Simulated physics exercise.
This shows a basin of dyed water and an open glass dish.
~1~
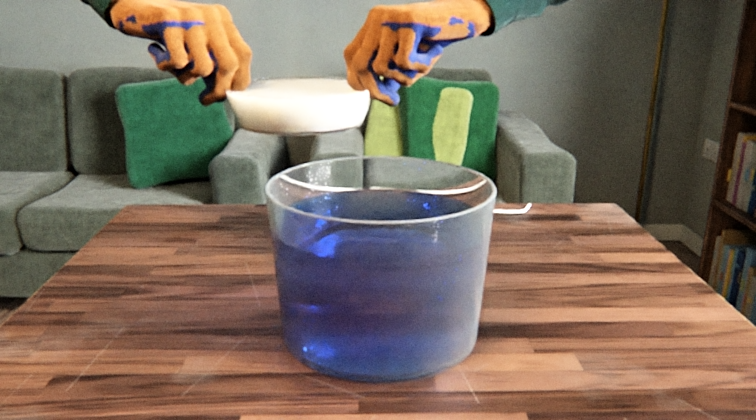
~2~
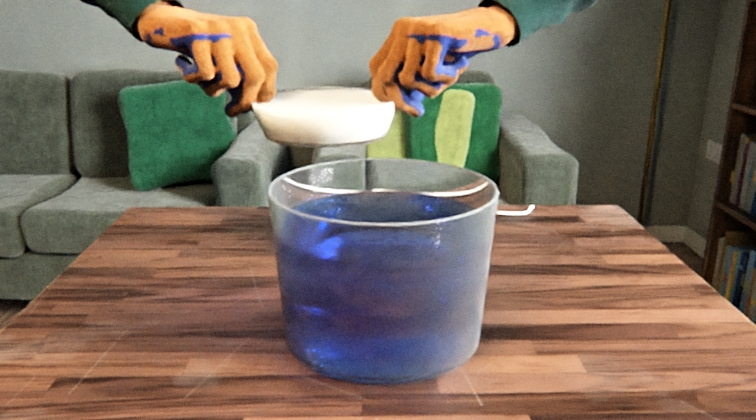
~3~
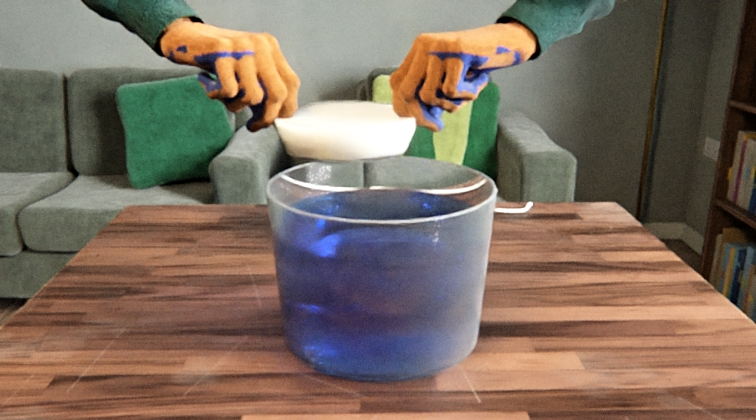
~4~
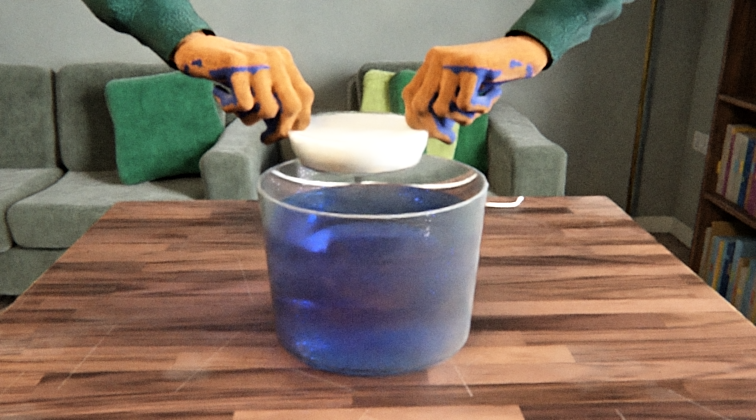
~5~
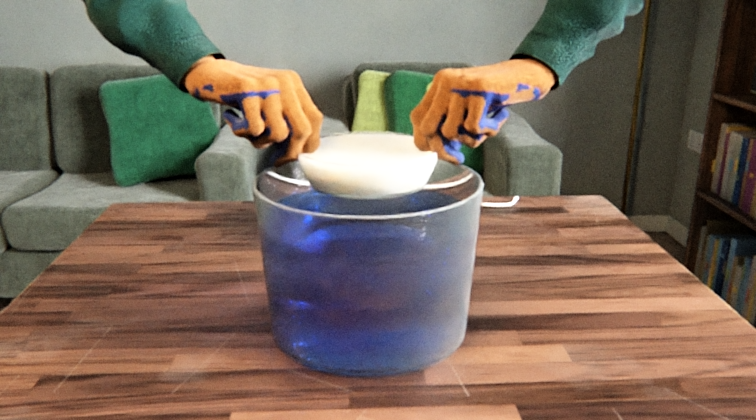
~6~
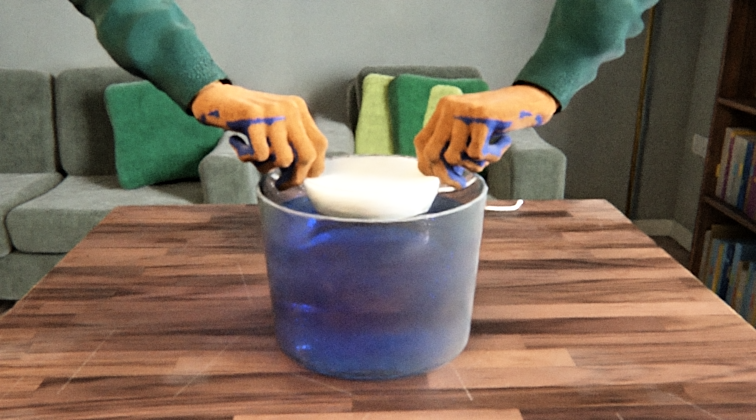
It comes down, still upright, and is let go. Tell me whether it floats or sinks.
Chances are it will be submerged when they let go.
Soon after, the dish dips into the dyed water.
Later, dyed water pours in over its rim.
In the end, the dish lies on the bottom.
